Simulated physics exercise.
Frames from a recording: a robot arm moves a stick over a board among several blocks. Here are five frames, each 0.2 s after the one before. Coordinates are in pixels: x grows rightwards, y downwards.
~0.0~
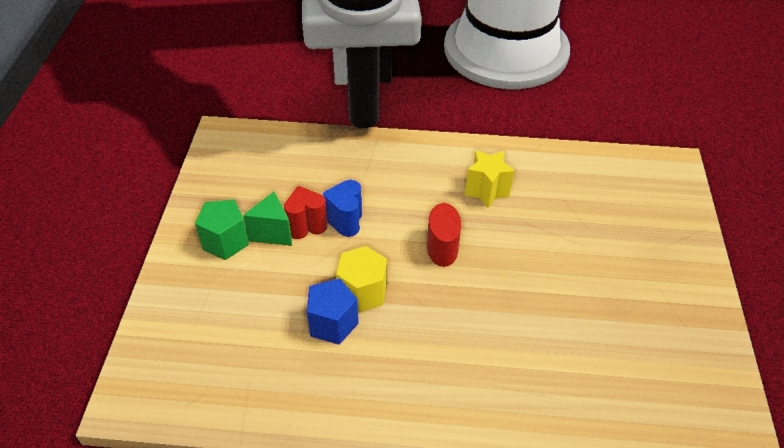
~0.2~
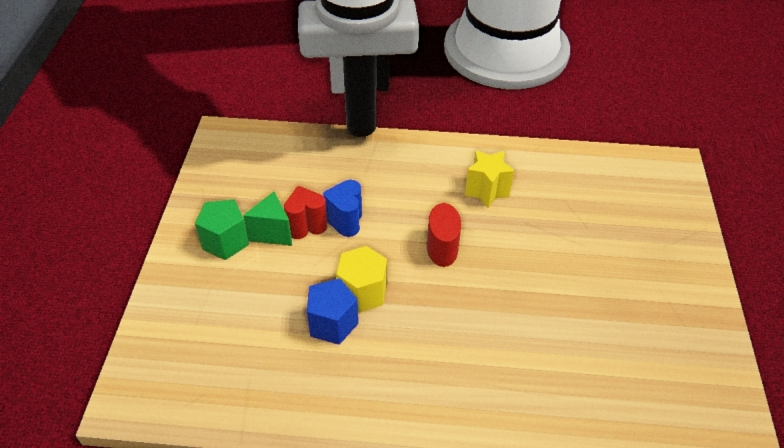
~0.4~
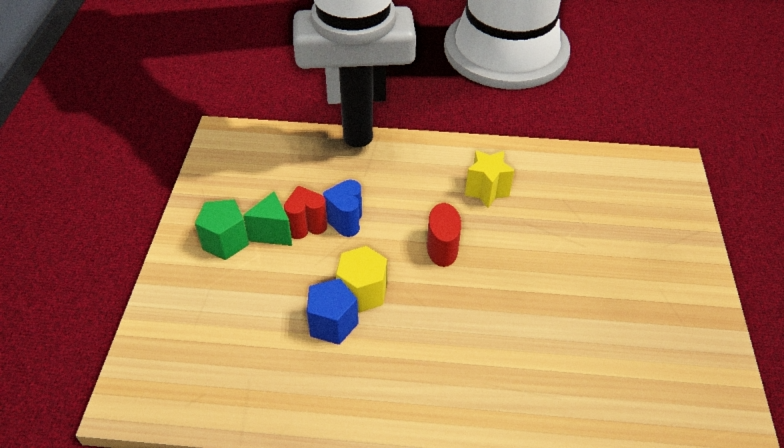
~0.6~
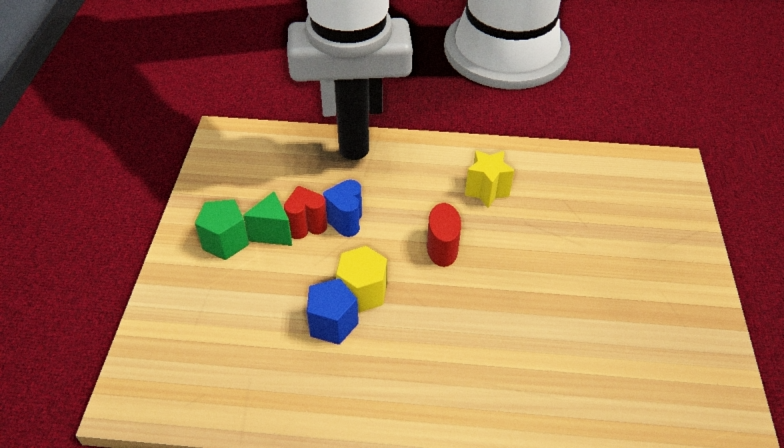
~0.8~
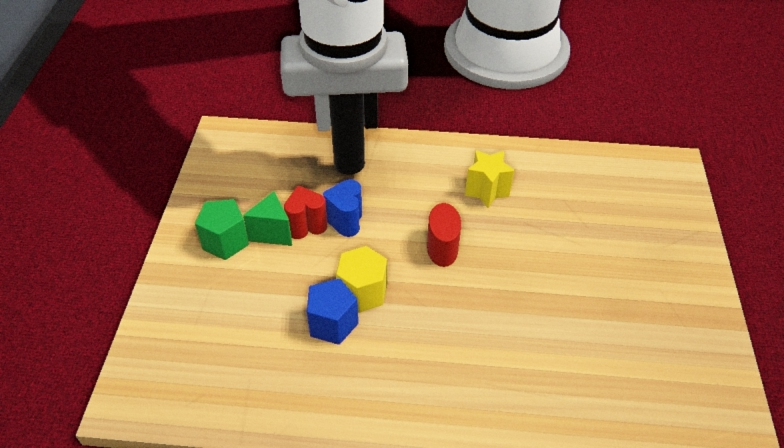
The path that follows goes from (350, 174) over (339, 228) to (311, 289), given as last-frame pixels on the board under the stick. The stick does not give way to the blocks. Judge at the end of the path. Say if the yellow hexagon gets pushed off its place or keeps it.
The push reaches it.
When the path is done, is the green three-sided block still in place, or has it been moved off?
That block moves.
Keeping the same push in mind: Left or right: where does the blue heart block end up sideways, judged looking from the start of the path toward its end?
Left.
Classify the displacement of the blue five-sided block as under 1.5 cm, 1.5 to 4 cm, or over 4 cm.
Result: 1.5-4 cm.
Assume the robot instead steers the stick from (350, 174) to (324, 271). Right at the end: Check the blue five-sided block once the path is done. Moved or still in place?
That one stays where it is.
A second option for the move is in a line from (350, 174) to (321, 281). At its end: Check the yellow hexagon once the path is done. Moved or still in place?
Here the yellow hexagon moves off its spot.
What follows on the original path. One third of the way, stick (346, 200); blue heart block (344, 208), turned 25° clockwise.
Two thirds of the way, stick (329, 239); green three-sided block (256, 211); red heart block (294, 212), turned 55° clockwise; blue heart block (329, 249), turned 20° clockwise.
At the end, stick (310, 280); green three-sided block (256, 211); red heart block (294, 212), turned 60° clockwise; blue five-sided block (335, 327), turned 35° clockwise; blue heart block (330, 290), turned 35° anticlockwise; yellow hexagon (369, 279), turned 40° anticlockwise.
